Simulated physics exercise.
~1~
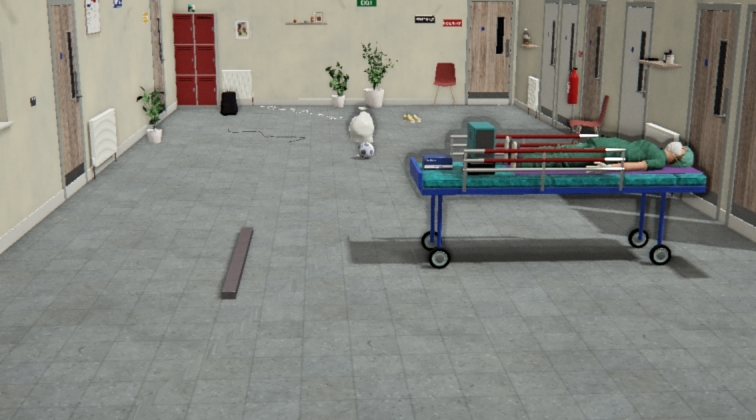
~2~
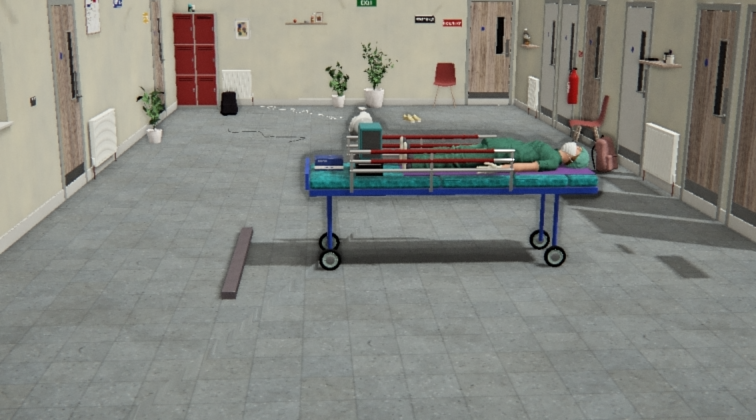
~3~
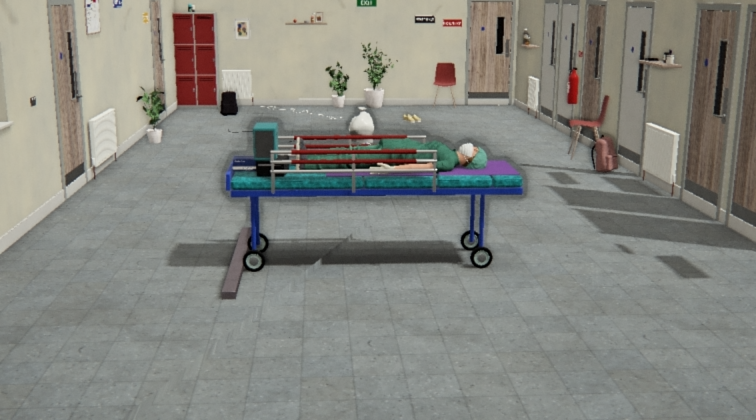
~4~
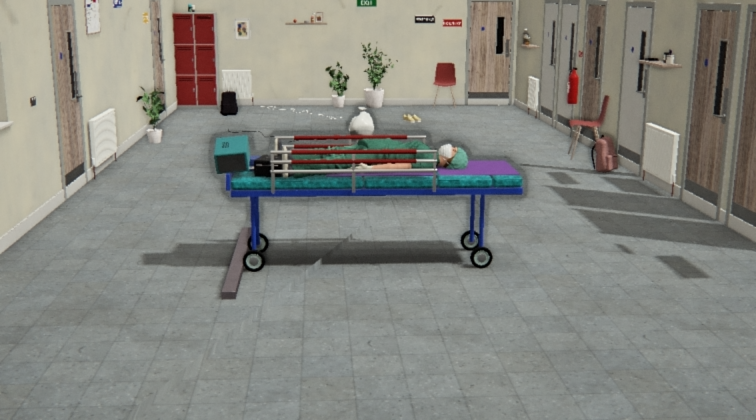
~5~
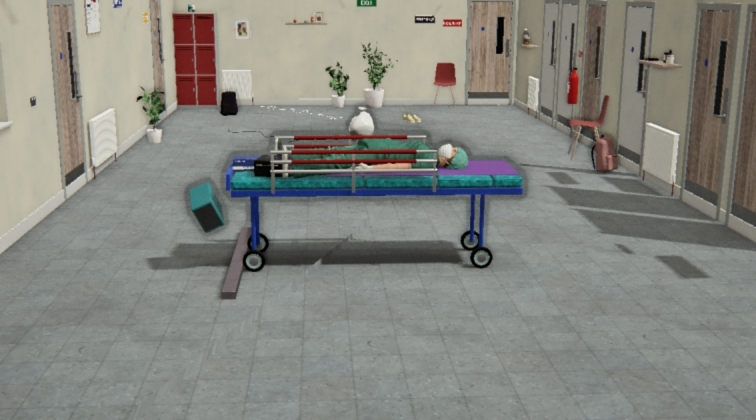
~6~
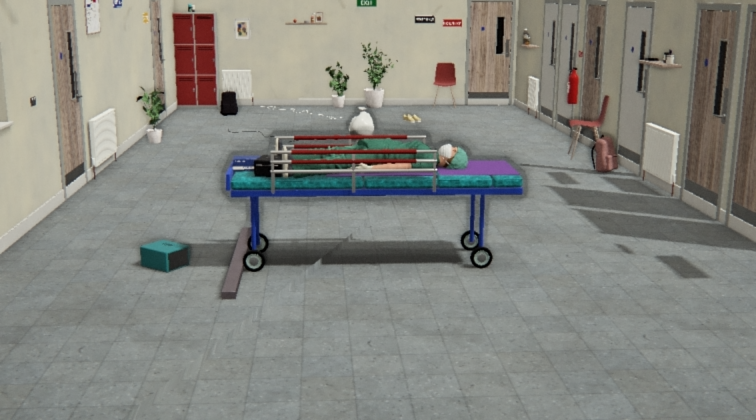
A wheeled stretcher carrying a person lying down rolled left along a hallway until its wheels stopped at a raised floor strip, then the person slid slightly towards the foot end while a teal box tipped off and tumbled onto the floor.
